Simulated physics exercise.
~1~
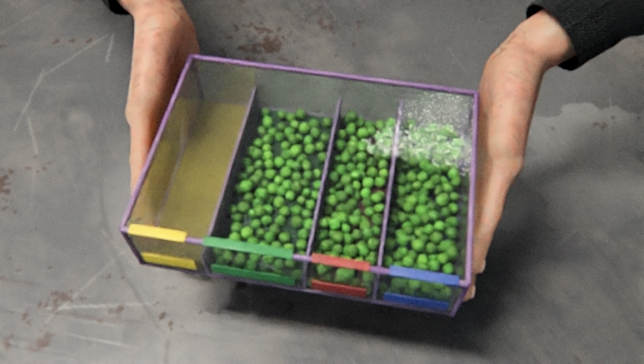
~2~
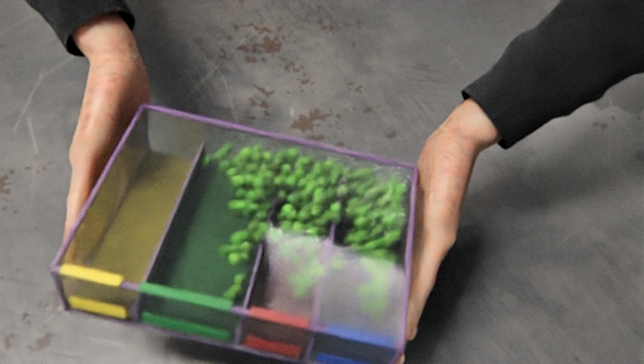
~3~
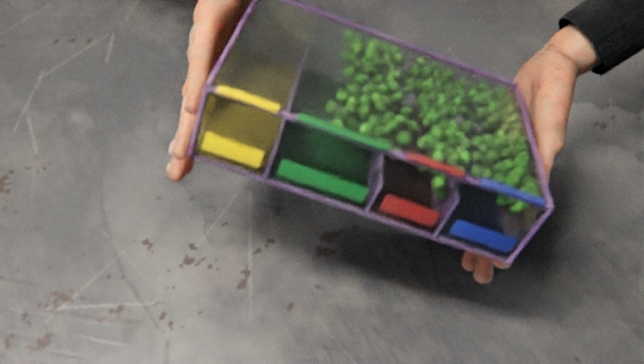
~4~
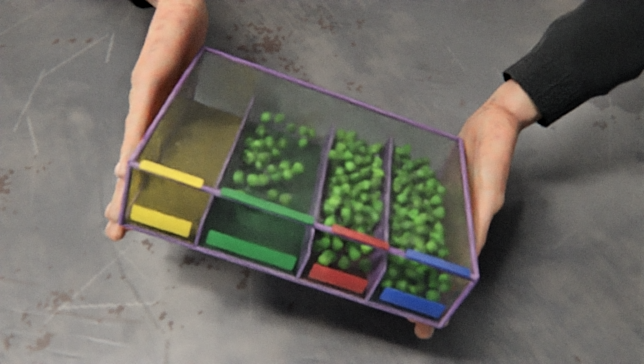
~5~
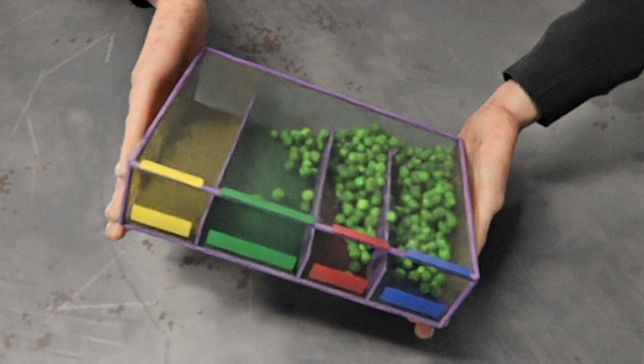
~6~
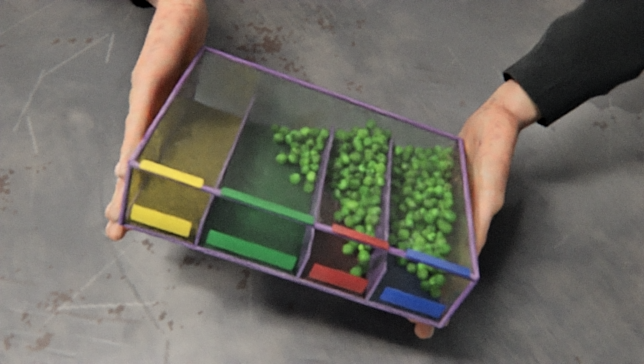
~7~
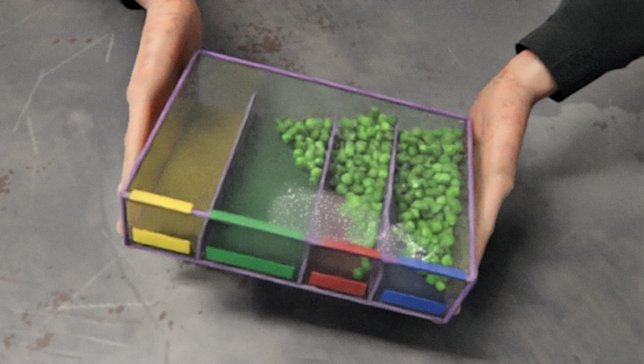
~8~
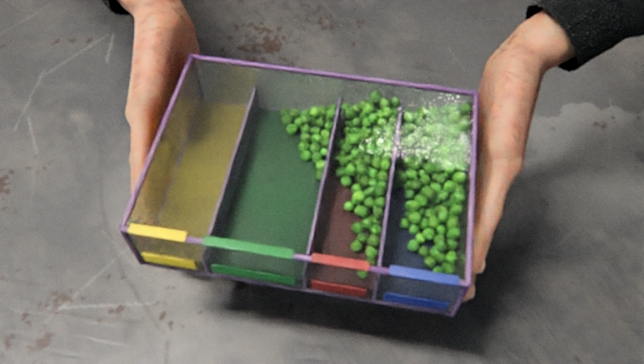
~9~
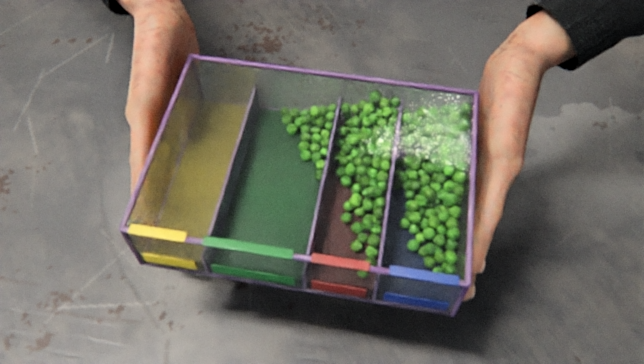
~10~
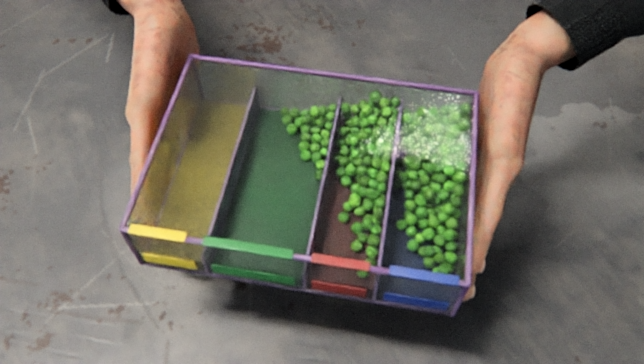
On a worn grey surface seen from above, two hands in dark sleeves hold a clear-lidded, purple-edged box with compartments marked yellow, green, red and blue from left to right. Green peas fill all but the empty yellow section. The hands swing the box down to the left, then up to the right, tilting it clockwise as the peas surge across the dividers. They bring it back and hold it tilted while peas slide rightward, then level it. It rests still, with peas mostly in the red and blue sections, a few in green and none in yellow.
